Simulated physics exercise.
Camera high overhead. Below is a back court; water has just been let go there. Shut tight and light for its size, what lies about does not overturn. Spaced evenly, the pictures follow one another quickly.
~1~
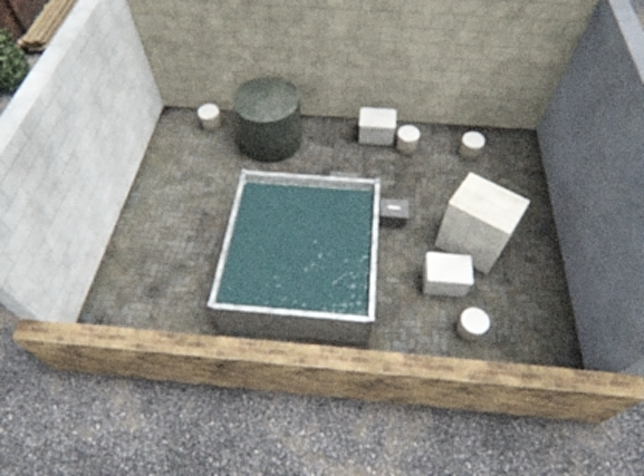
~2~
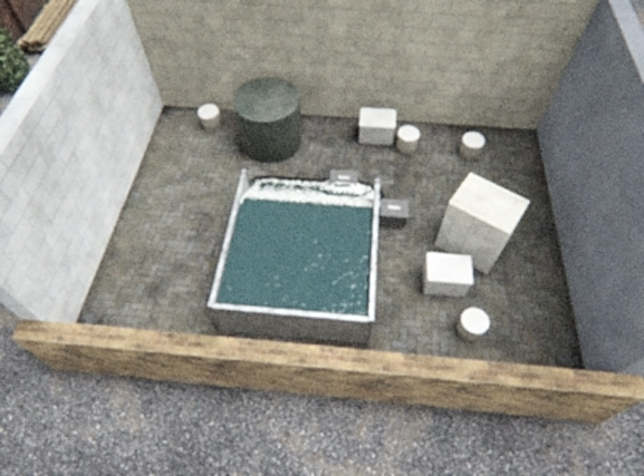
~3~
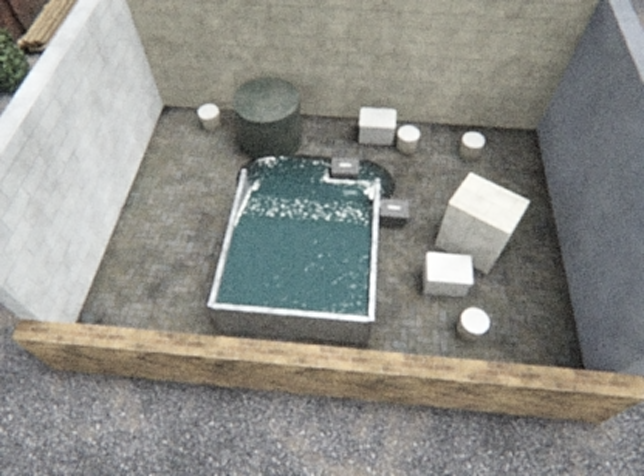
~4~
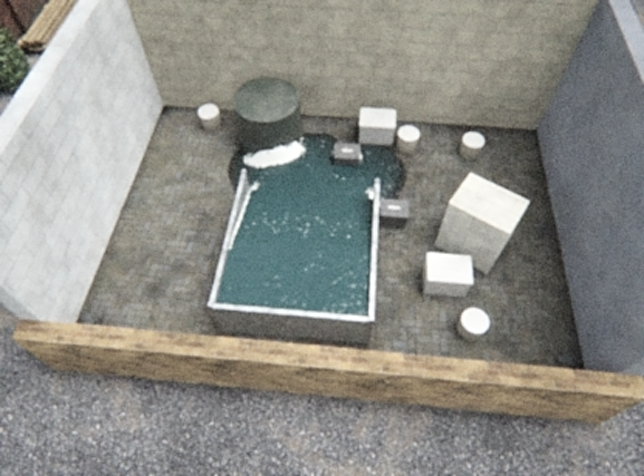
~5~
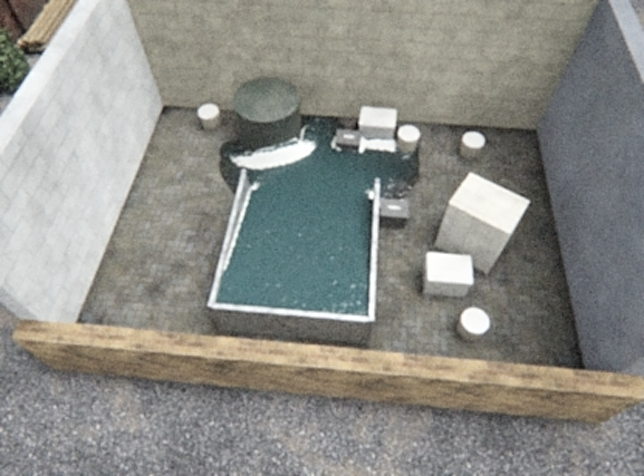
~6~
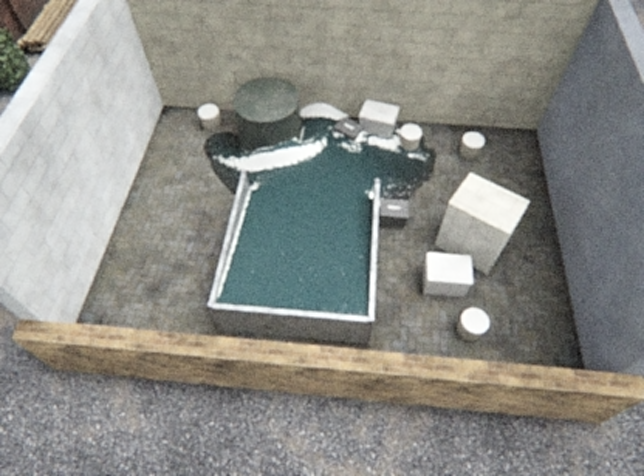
We see water surge from the far side of a rectangular tank in a walled court, pushing a small grey box toward the back wall, then foaming around a dark green drum and slightly shifting a pale block.
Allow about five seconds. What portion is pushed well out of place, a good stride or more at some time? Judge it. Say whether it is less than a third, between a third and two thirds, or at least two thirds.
It is between a third and two thirds.
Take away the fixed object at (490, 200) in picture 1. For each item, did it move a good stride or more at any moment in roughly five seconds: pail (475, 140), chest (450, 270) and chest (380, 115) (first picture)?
Went the distance, fell short and went the distance.
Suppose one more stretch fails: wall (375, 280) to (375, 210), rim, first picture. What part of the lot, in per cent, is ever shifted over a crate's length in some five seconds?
About 50 %.
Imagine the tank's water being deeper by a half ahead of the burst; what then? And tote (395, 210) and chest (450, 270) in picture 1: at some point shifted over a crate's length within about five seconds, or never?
In order, a lesser distance and then a lesser distance.
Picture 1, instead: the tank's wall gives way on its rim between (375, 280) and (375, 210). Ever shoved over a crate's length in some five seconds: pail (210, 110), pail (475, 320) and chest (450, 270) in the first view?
As listed: Short of that, yes, yes.
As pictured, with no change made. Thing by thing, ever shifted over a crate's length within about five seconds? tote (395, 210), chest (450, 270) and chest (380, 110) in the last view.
Taking them in turn, the first stayed within range, the second stayed within range, and the third traveled far.
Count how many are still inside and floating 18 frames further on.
That comes out at 4.
A moment on, 1 of 8 are well off their spots; 1 afloat.
Next, 4 of 8 are well off their spots; 2 afloat.
Later, 5 of 8 are well off their spots; 4 afloat.
In the end, 5 of 8 are well off their spots, and 5 have been at some point; 3 afloat.
